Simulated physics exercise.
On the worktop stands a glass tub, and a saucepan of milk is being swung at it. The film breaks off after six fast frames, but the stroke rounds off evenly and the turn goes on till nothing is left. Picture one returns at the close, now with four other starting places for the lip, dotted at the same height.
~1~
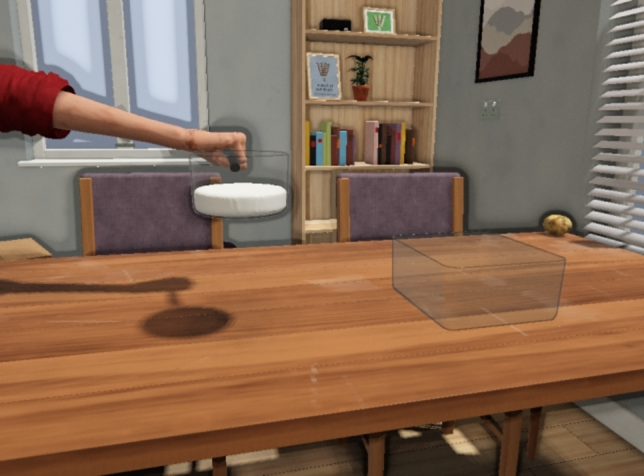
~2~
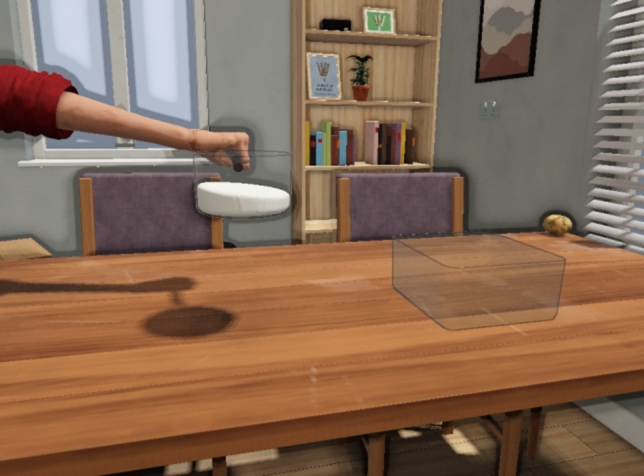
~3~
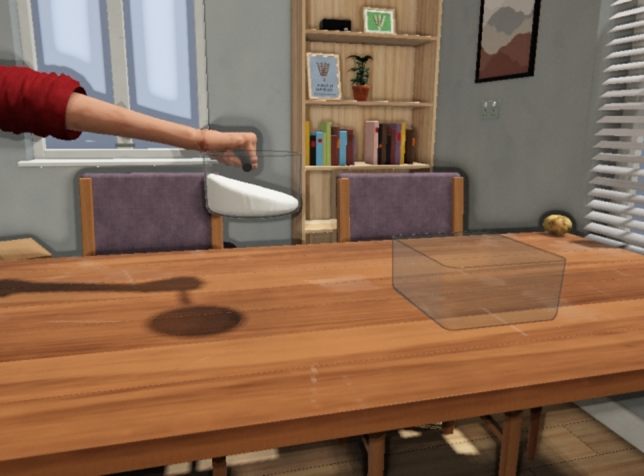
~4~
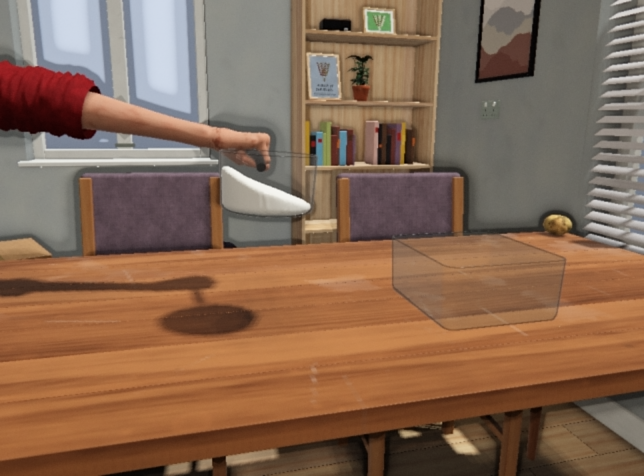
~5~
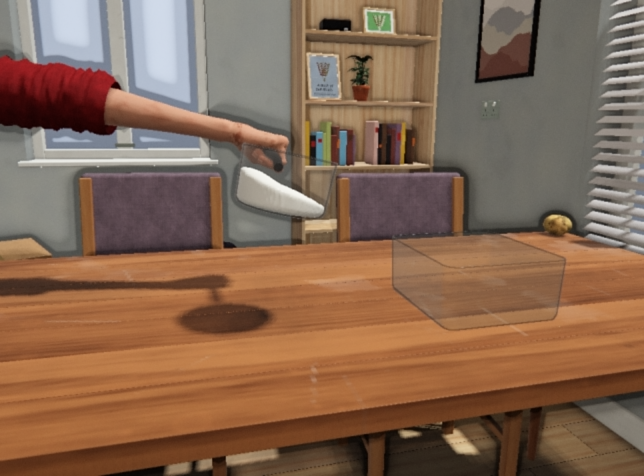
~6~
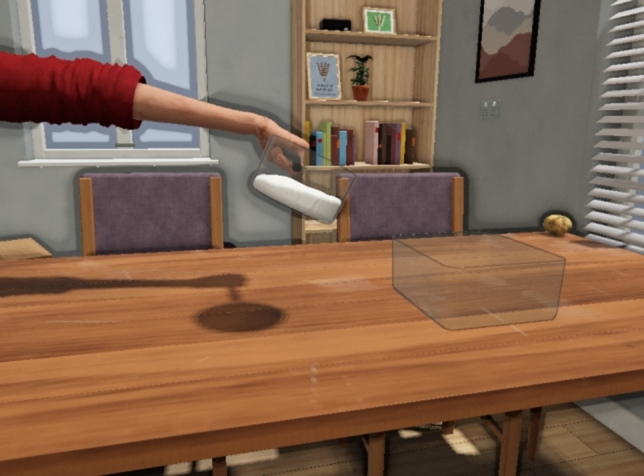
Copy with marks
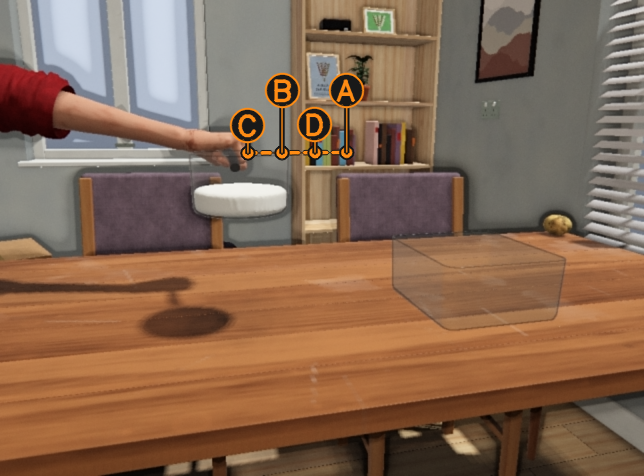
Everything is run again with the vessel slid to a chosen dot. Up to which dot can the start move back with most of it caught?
Go for D.
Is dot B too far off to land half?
Yes, it does.
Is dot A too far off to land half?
No, not at all.
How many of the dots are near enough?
Two of the four.
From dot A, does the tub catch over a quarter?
Yes, clearly.
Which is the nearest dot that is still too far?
B it is.
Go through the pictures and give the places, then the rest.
Upright, lip at (286, 152); tub from (440, 330) to (554, 318); nothing has left yet, in the first frame.
Upright, lip at (289, 152); nothing has left yet, in the second frame.
Upright, lip at (299, 152); nothing has left yet, in the third frame.
Tipped about 3°, lip at (314, 155); nothing has left yet, in the fourth frame.
Tipped about 12°, lip at (334, 162); nothing has left yet, in the fifth frame.
Tipped about 26°, lip at (353, 174); nothing has left yet, in the sixth frame.
In orange, A at (346, 152); B at (282, 152); C at (247, 153); D at (314, 152).
If A is chosen, about 87 % lands in the tub, 12 % falls short.
If B is chosen, about 36 % lands in the tub, 57 % falls short and 7 % goes beside or beyond.
If C is chosen, about 8 % lands in the tub, 91 % falls short.
If D is chosen, about 65 % lands in the tub, 27 % falls short and 9 % goes beside or beyond.
